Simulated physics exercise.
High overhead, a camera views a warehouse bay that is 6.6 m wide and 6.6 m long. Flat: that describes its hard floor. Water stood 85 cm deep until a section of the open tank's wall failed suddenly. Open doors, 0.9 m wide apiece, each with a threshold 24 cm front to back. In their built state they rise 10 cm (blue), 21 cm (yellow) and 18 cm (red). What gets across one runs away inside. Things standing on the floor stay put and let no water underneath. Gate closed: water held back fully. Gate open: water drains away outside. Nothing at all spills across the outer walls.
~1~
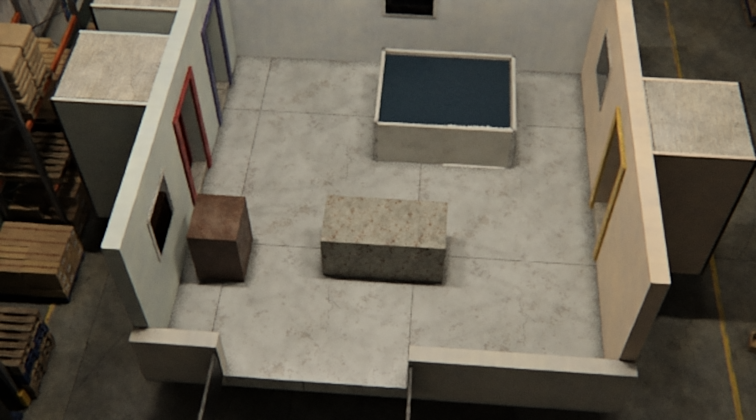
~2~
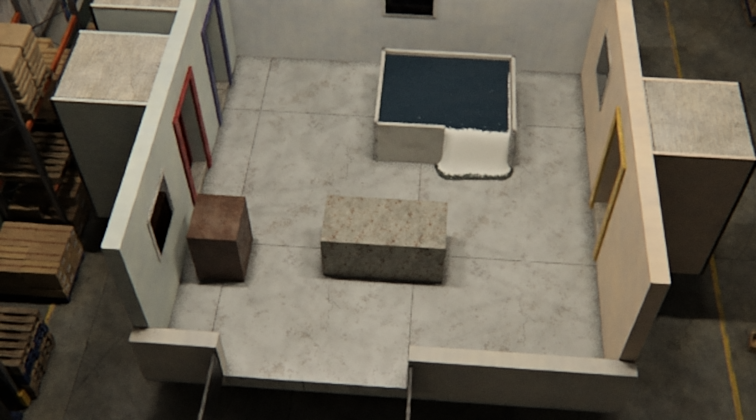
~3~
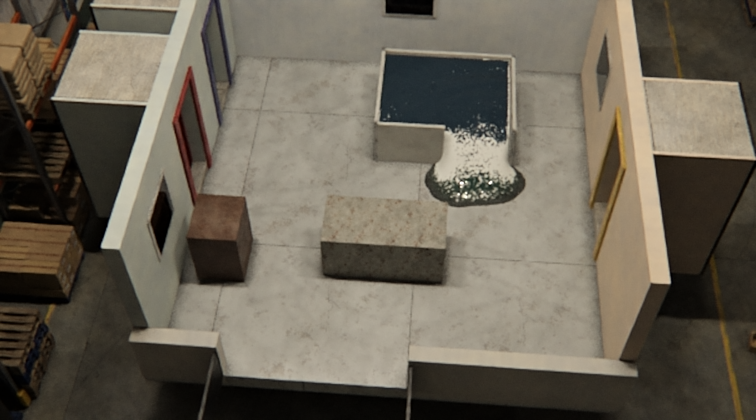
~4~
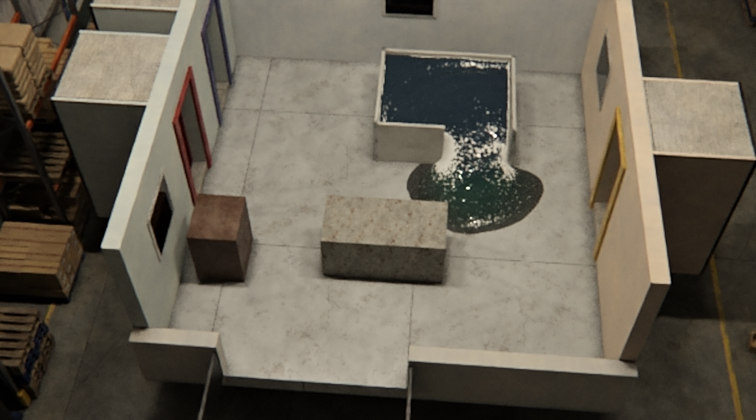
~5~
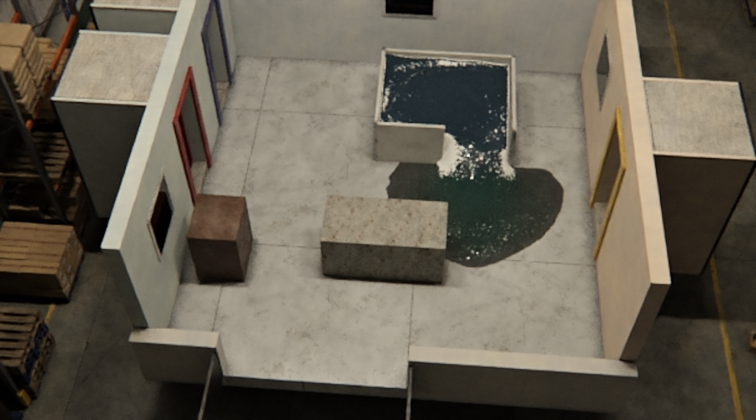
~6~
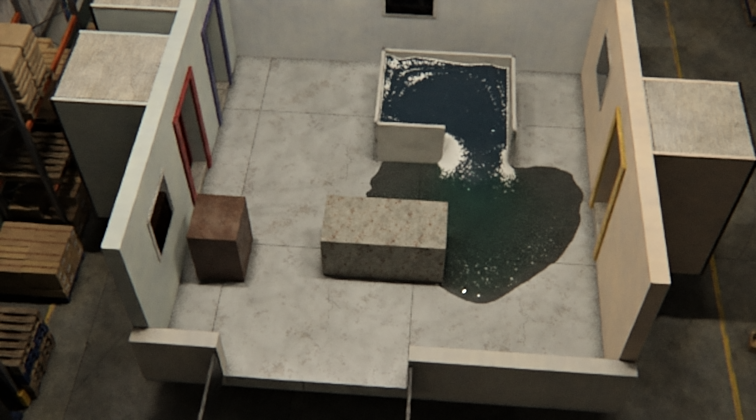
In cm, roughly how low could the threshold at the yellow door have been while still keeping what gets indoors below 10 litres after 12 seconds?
About 18 cm.
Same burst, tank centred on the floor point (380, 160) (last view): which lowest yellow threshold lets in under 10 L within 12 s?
26 cm or thereabouts.
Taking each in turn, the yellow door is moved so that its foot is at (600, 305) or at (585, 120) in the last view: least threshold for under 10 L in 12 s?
You'd want about 25 cm there first, then about 5.5 cm.
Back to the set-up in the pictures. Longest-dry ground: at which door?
It is the blue one.
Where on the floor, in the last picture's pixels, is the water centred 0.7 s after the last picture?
Around (461, 171).
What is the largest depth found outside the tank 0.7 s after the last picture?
42 cm.
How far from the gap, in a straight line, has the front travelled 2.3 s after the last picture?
Near 5.4 metres, give or take.
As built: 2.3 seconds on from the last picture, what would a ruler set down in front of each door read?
Depths, in cm - blue: 0, yellow: 13, red: 10.
Then, 0.7 s after the last picture water covers 30 % of the floor, deepest (42 cm) near (479, 173); 22 cm at the yellow door, 0 litres in over its 21 cm threshold.
Then, 2.3 s after the last picture water covers 60 % of the floor, deepest (42 cm) near (582, 312); 13 cm at the yellow door, 3 litres in over its 21 cm threshold.
Then, 11.3 s after the last picture water covers 100 % of the floor, deepest (12 cm) near (292, 62); 7 cm at the yellow door, 4 litres in over its 21 cm threshold.
At the yellow door as built, the water peaked near 24 cm, 0.9 s after the last picture.
With a threshold of 16 cm, 18 litres would have come in within the 12 s; with 21.5 cm, 3 litres. So under 10 litres takes about 18 cm.
